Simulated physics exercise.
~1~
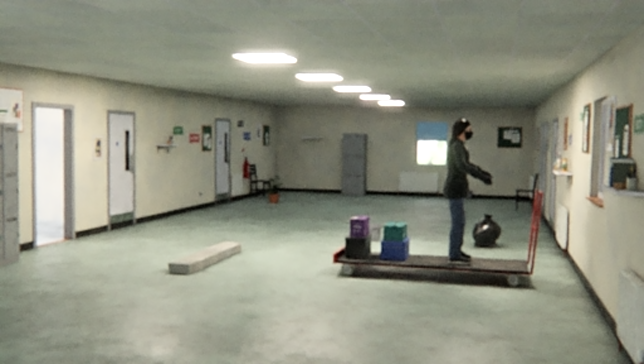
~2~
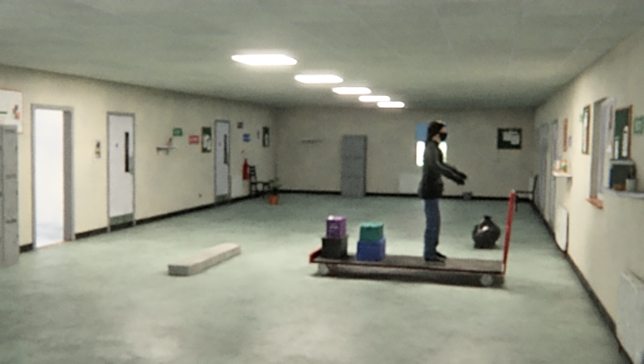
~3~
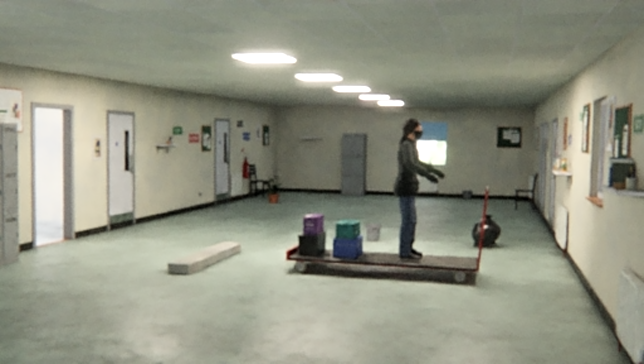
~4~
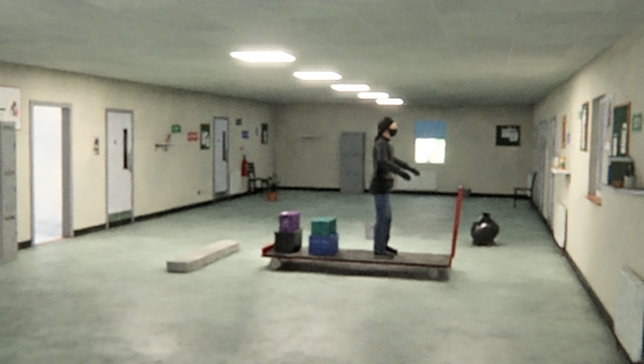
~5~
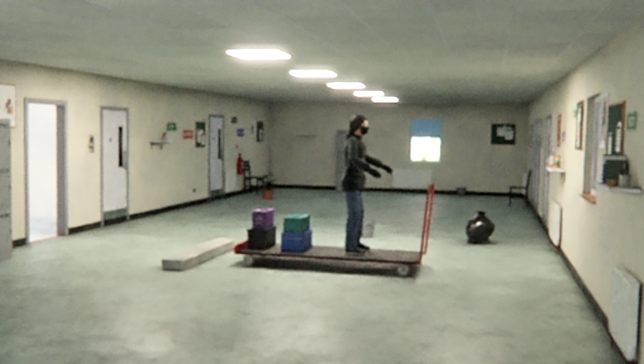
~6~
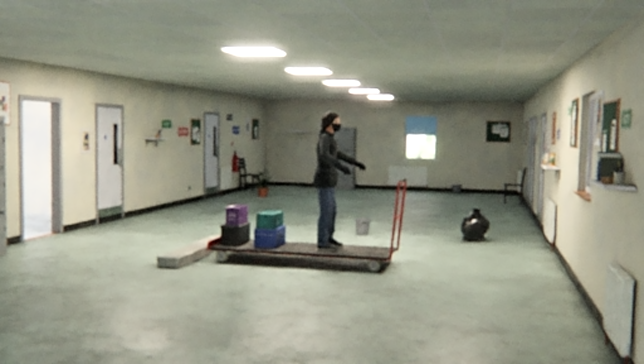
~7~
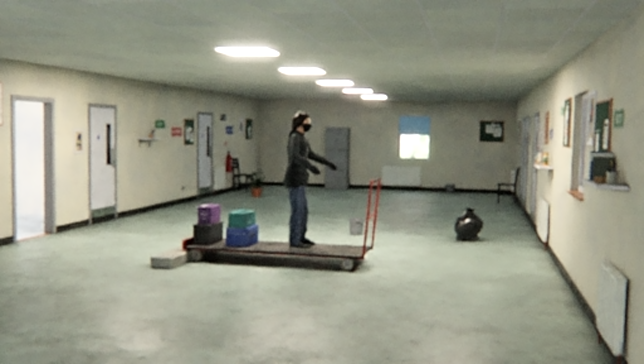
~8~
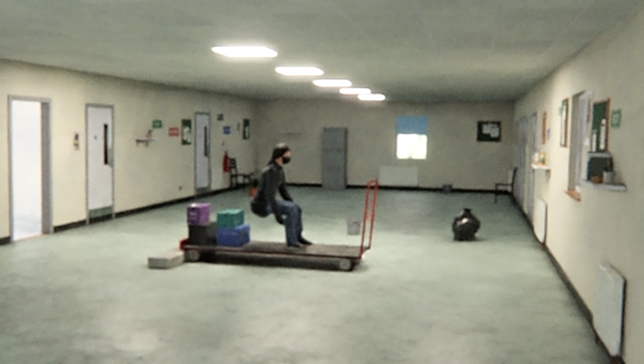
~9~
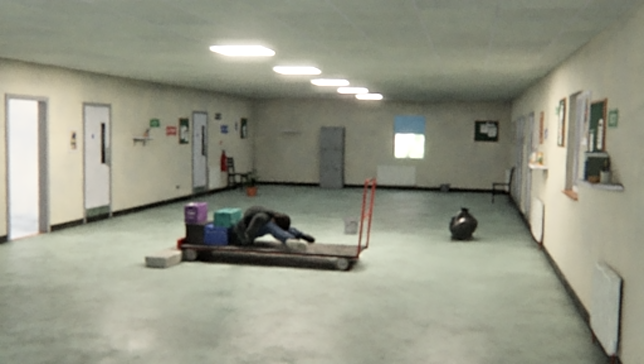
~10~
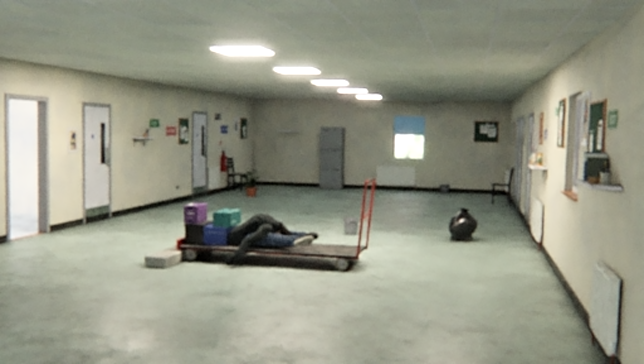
A flatbed trolley carrying four boxes and a standing person rolled left across a large room until it stopped against a low kerb. The person then buckled and crumpled down beside the boxes, ending slumped on the deck, with all the boxes still aboard.
